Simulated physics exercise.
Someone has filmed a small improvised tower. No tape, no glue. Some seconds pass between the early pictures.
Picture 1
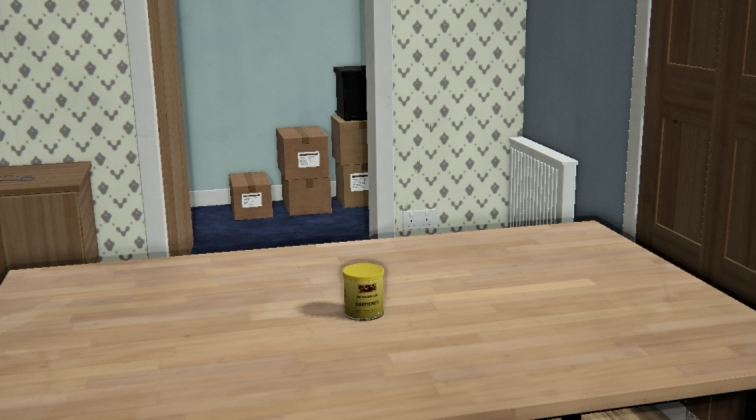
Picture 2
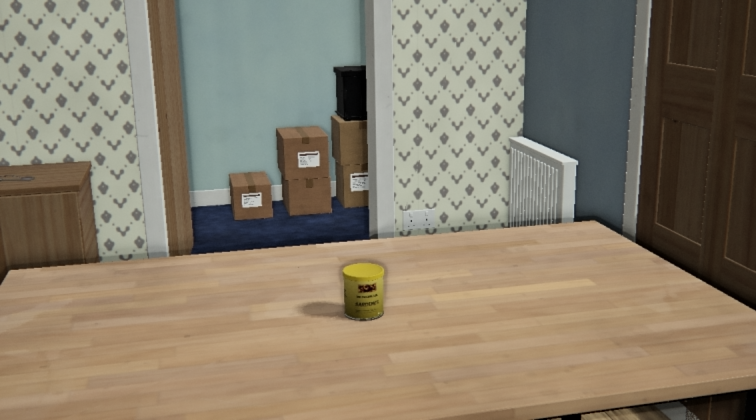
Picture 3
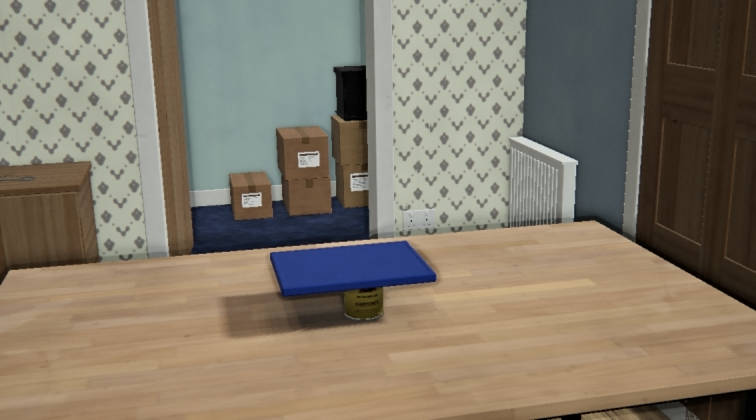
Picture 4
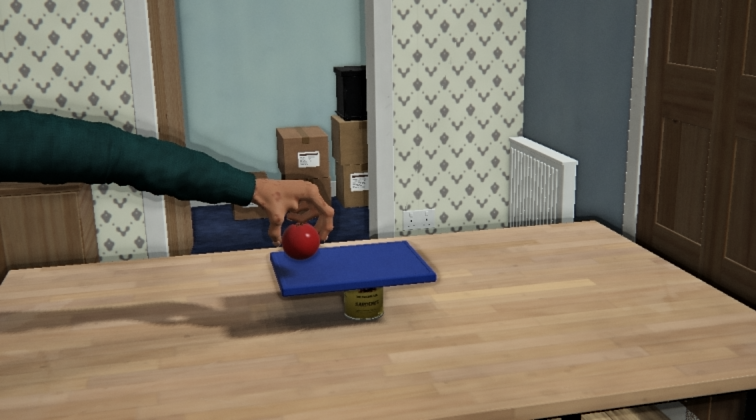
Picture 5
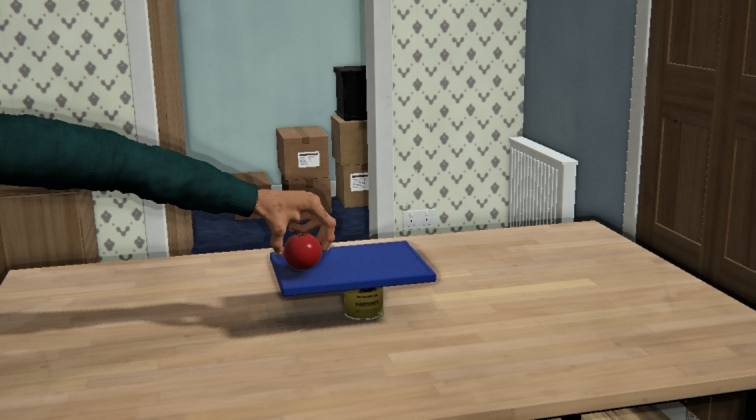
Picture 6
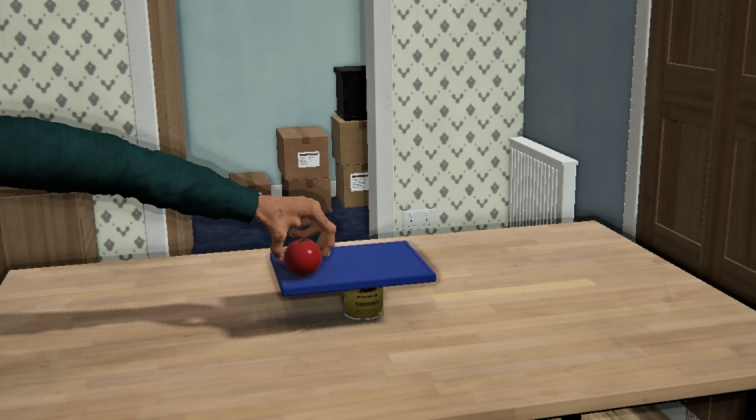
On a wooden table, a blue lid appears on a yellow tin and a hand lowers a red tomato onto it.
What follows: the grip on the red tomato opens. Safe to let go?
The stack gives way.
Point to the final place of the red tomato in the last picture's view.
Around (236, 323).
Then, 0.50 s after the last picture, red tomato now fallen; blue lid tipped 41° from how it was.
Then, 0.70 s after the last picture, blue lid tipped 30° from how it was.
At rest, fallen, red tomato; moved from the start, blue lid; yellow tin in place. Seen from the same camera at the end, red tomato near (235, 323). The stack loses its balance.
